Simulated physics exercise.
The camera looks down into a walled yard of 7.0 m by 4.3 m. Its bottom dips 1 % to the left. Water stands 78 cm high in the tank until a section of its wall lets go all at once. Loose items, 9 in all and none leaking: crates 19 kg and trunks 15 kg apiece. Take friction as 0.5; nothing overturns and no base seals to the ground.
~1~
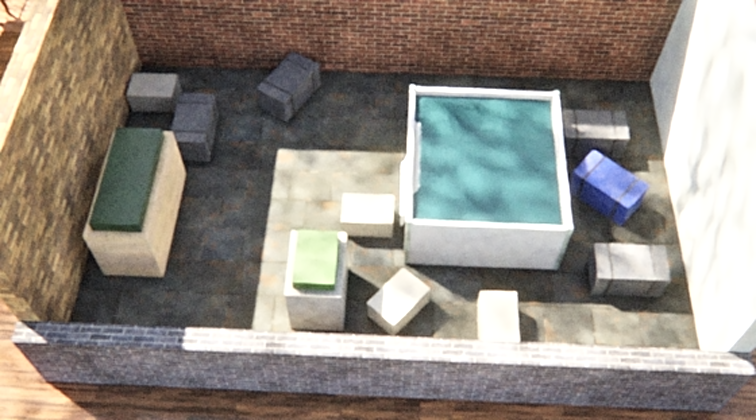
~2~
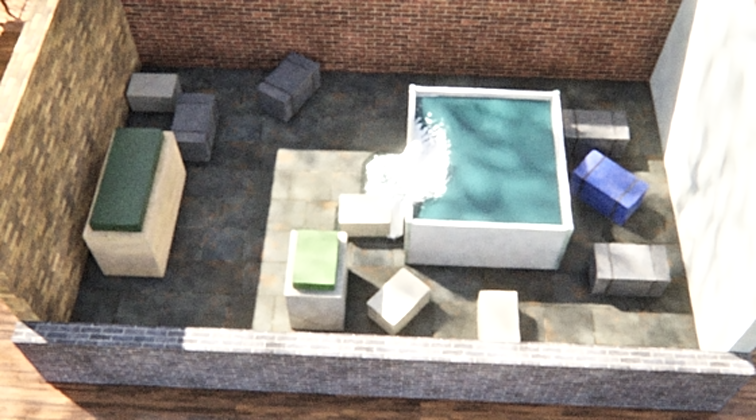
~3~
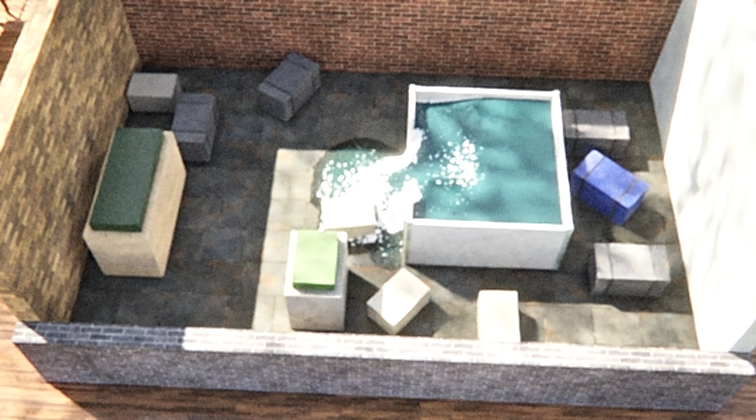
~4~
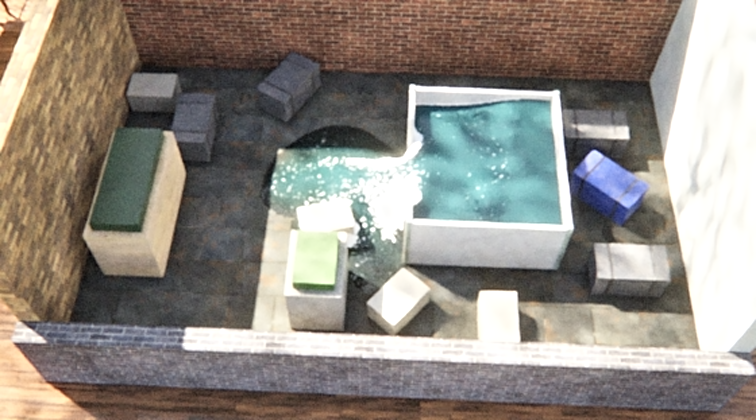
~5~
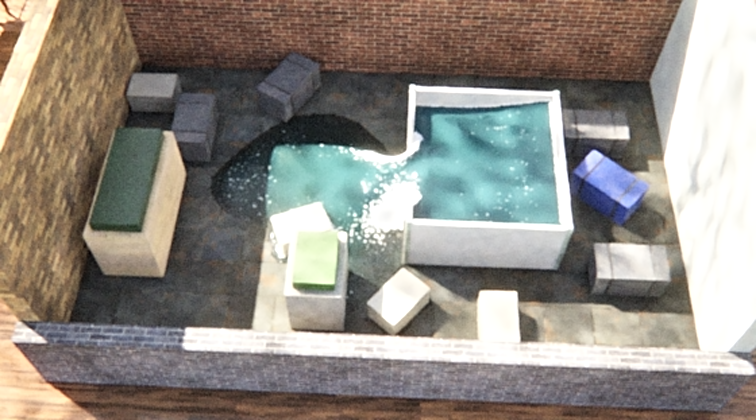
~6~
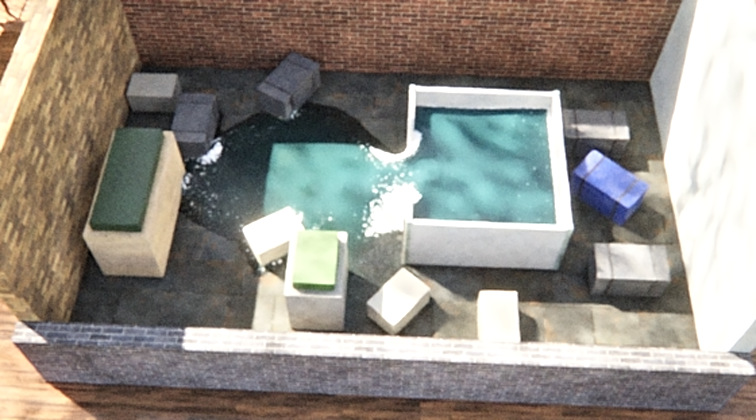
Water pours from the left side of a white-walled pool, spreading left and shifting a pale crate.
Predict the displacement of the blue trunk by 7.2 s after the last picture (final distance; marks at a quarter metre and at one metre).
Blue trunk stays put.
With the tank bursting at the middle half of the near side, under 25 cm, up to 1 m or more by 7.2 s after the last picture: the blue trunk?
In that case the blue trunk travels far.
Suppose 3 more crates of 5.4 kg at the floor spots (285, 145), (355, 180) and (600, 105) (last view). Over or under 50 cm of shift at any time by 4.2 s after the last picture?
In turn: Past it, over, less.
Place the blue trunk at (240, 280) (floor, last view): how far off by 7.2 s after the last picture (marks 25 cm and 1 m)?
It is nudged along.
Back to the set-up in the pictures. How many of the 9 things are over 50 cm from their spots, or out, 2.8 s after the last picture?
I count 2.
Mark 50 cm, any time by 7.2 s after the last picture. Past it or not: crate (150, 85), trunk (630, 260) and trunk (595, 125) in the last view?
In turn: More, under, under.
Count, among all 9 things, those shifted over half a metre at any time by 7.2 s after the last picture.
I count 5.
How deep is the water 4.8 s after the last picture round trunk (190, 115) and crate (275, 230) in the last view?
About 16 and 17 cm.
Then, 0.9 s after the last picture the blue trunk is near (611, 179), 0.0 m from its start, aground; 1 afloat.
Then, 2.8 s after the last picture the blue trunk is near (611, 179), 0.0 m from its start, aground; 4 afloat.
Then, 4.8 s after the last picture the blue trunk is near (611, 179), 0.0 m from its start, aground; 4 afloat.
Then, 7.2 s after the last picture the blue trunk is near (611, 179), 0.0 m from its start, aground; 4 afloat.
